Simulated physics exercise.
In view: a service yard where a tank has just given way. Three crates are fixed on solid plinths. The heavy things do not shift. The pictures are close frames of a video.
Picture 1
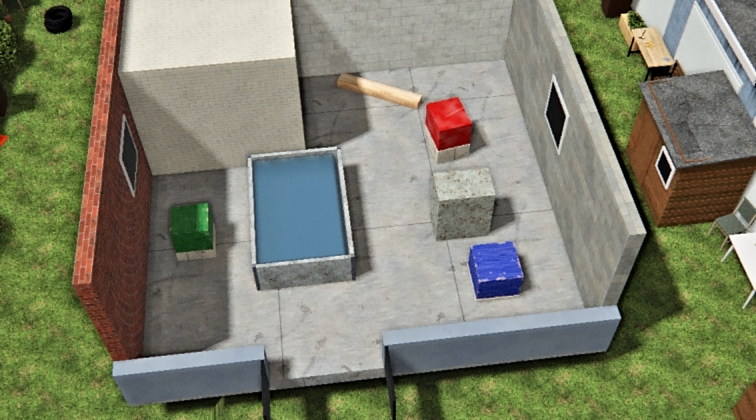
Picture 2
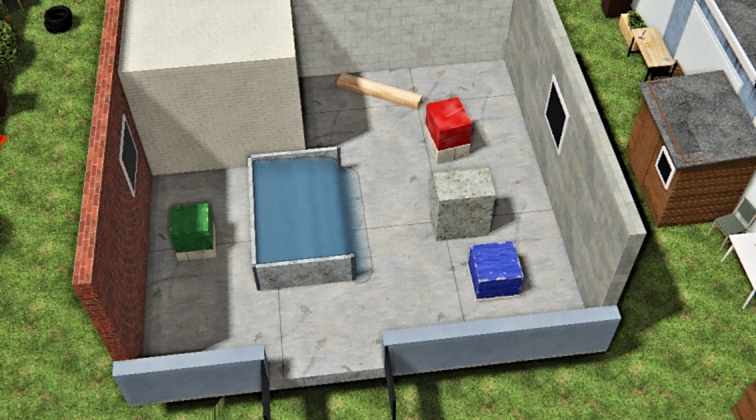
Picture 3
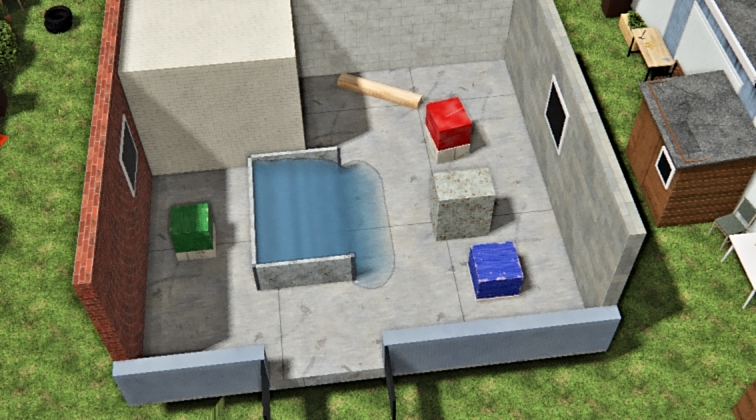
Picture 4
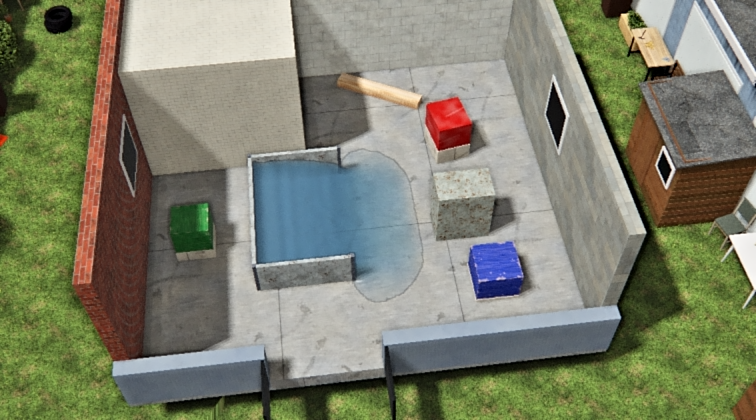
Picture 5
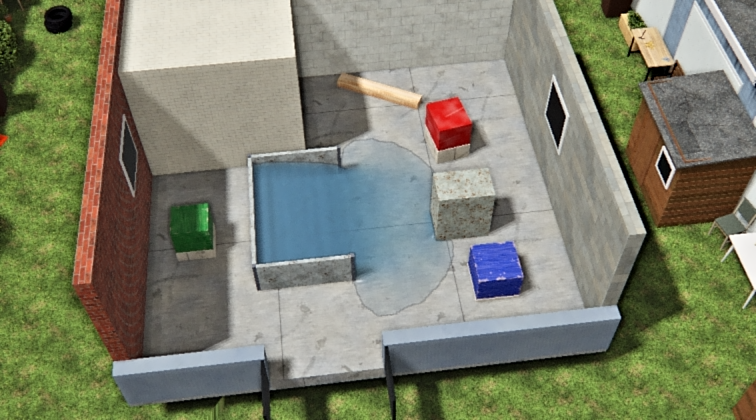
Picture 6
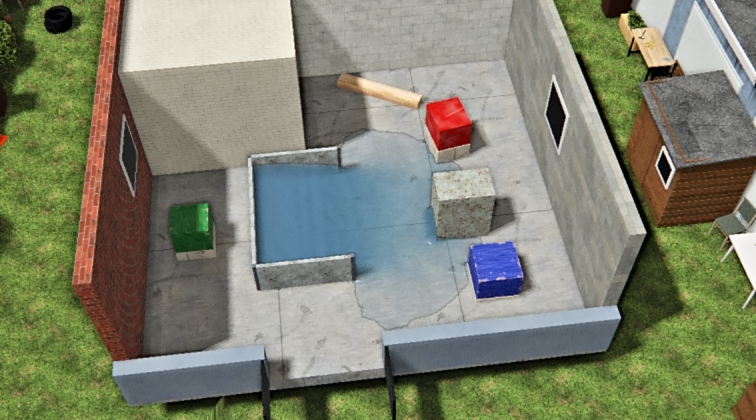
The footage shows a walled yard where a still, full water tank opens on its right side, and water pours out, spreading rightward across the concrete floor around a gray block, between red and blue blocks.
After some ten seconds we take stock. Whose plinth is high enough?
The red crate keeps dry; the green crate keeps dry; the blue crate is soaked.
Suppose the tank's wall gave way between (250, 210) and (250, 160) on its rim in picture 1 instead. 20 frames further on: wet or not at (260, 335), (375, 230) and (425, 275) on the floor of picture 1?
In turn: Flooded, no water, no water.
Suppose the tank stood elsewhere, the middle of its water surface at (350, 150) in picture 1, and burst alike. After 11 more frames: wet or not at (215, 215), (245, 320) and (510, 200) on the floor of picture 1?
As listed: Dry, free of water, under water.
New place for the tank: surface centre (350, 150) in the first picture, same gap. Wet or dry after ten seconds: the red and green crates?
My reading: The red crate ends up wet, the green crate escapes it.
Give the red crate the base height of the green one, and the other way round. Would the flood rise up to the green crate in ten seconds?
One by one: Green is safe.
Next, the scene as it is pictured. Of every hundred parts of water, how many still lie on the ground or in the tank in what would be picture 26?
Some 100 per cent.
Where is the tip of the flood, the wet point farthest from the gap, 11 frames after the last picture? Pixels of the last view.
Close to (509, 80).
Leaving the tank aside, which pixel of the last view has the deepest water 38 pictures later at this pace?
Roughly at (386, 79).
A moment on, water covers 35 % of the floor; the red crate water round its plinth, the green crate not reached, the blue crate water round its plinth.
Next, water covers 45 % of the floor; the red crate water round its plinth, the green crate not reached, the blue crate water round its plinth.
Then, water covers 65 % of the floor; the red crate water round its plinth, the green crate not reached, the blue crate water round its plinth.
Later, water covers 85 % of the floor; the red crate water round its plinth, the green crate water round its plinth, the blue crate water round its plinth.
In the end, water covers 95 % of the floor; the red crate stayed above the water, the green crate stayed above the water, the blue crate was topped.
